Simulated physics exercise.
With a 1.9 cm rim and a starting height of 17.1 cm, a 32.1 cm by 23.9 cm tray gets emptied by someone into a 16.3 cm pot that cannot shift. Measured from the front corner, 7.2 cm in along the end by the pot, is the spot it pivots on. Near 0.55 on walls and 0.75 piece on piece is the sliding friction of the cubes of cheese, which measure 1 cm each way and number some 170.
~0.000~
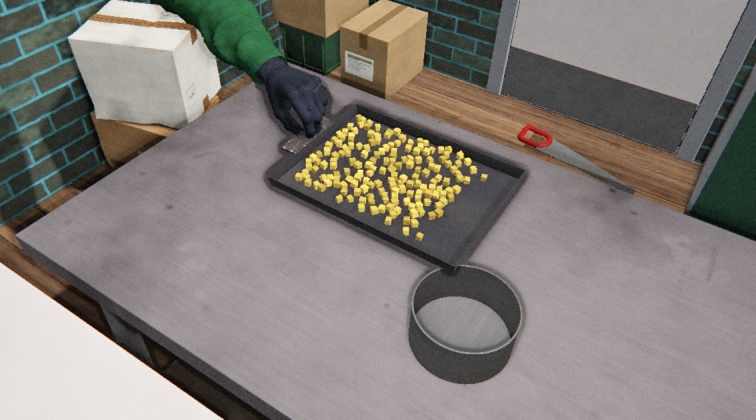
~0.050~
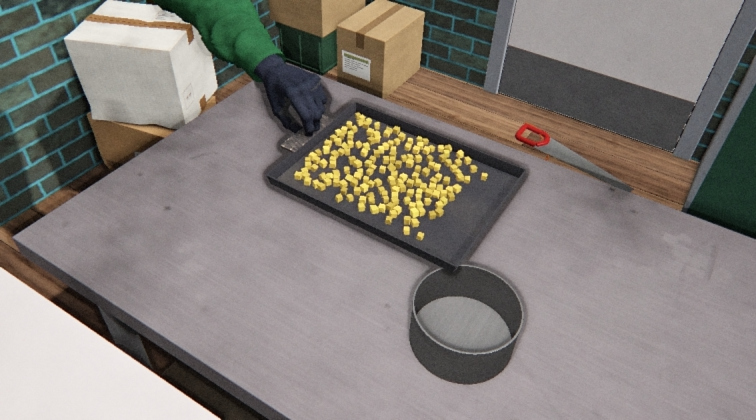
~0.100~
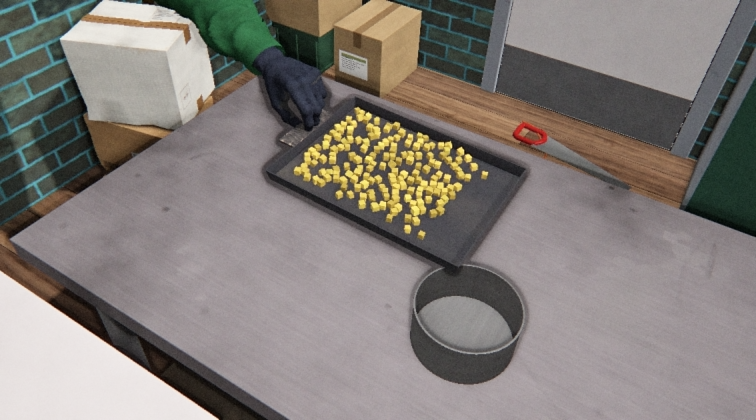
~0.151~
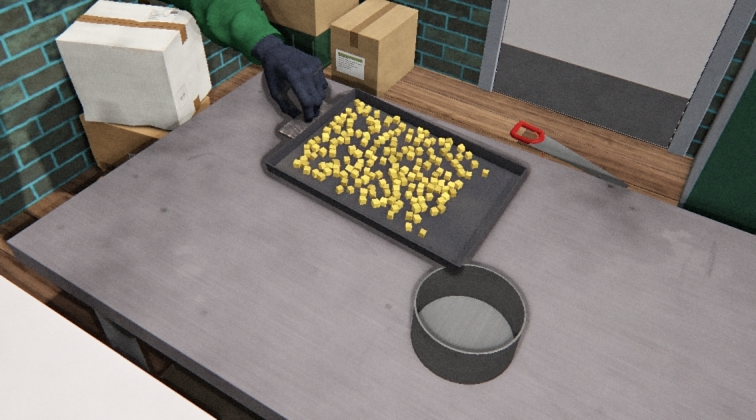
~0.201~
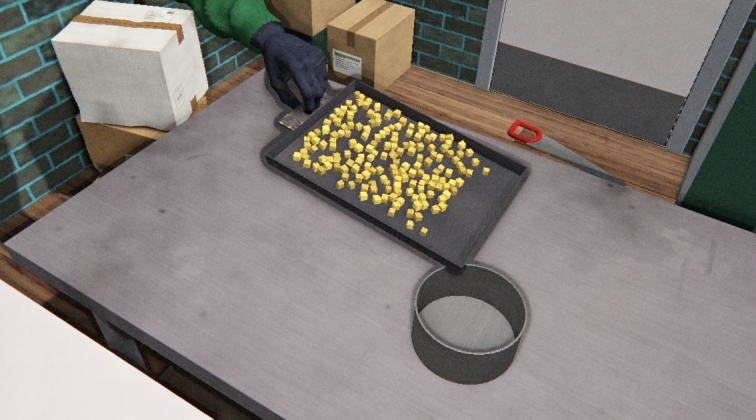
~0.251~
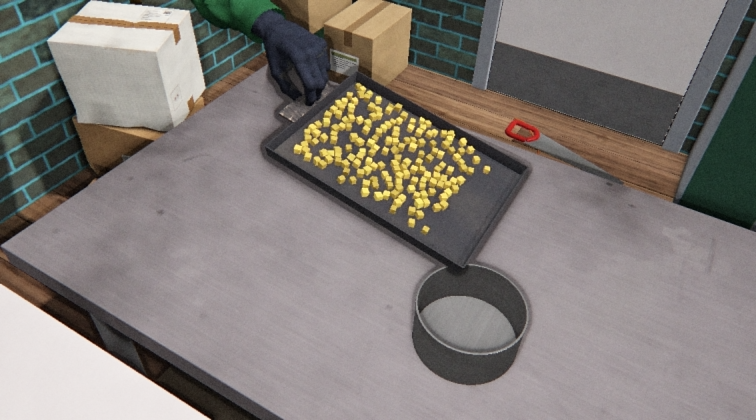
A room with teal brick walls is seen from above, looking down at an angle across a grey tabletop. A dark tray scattered with small yellow cubes lies near the centre, with a round dark grey pot in front, a red-handled saw to the right, and boxes behind. A dark-gloved hand in a green sleeve slowly raises the tray's far left end, while the cubes keep their scattered arrangement.
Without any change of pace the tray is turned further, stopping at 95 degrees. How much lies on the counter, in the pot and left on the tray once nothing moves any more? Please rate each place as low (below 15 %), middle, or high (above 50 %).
Counter: High, pot: Middle, tray: Low.
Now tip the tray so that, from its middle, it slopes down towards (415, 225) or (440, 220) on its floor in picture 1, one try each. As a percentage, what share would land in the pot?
Estimate: Some 80 % and some 80 % respectively.
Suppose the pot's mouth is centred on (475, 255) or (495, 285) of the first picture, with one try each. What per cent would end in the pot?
Roughly 25 and 50 percent.
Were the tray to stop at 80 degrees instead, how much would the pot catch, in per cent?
10 per cent.
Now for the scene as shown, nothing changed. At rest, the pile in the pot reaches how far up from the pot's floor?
About 1.5 cm.
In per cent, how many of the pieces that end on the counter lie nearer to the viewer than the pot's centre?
10 %.
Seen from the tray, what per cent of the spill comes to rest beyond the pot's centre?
That comes to roughly 90 percent.
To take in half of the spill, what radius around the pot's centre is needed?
That comes to near 22 cm.
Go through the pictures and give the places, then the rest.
In the first picture, tray tilt 0 degrees, front corners at (271, 176) and (454, 263); middle of the pieces at (383, 171); pot at (467, 306).
In the second picture, tray tilt 1 degrees, front corners at (270, 174) and (455, 263); middle of the pieces at (383, 170).
In the third picture, tray tilt 3 degrees, front corners at (269, 169) and (457, 263); middle of the pieces at (383, 166).
In the fourth picture, tray tilt 6 degrees, front corners at (269, 162) and (459, 263), lowest corner right front; middle of the pieces at (383, 161).
In the fifth picture, tray tilt 9 degrees, front corners at (269, 154) and (460, 264), lowest corner right front; middle of the pieces at (384, 156).
In the sixth picture, tray tilt 12 degrees, front corners at (269, 146) and (462, 264), lowest corner right front; middle of the pieces at (385, 151); pot at (472, 306). The tray's pace is about 60 degrees a second.
After 0.88 s, tilt 51 degrees; the tray holds 100 %, the pot 0 %.
Then, at 1.31 s, tilt 77 degrees; the tray holds 55 %, the pot 10 %.
After 1.81 s, tilt 95 degrees; the tray holds 15 %, the pot 10 %.
By 3.0 s all is still; counter 70 %, pot 30 %, tray 0 %.
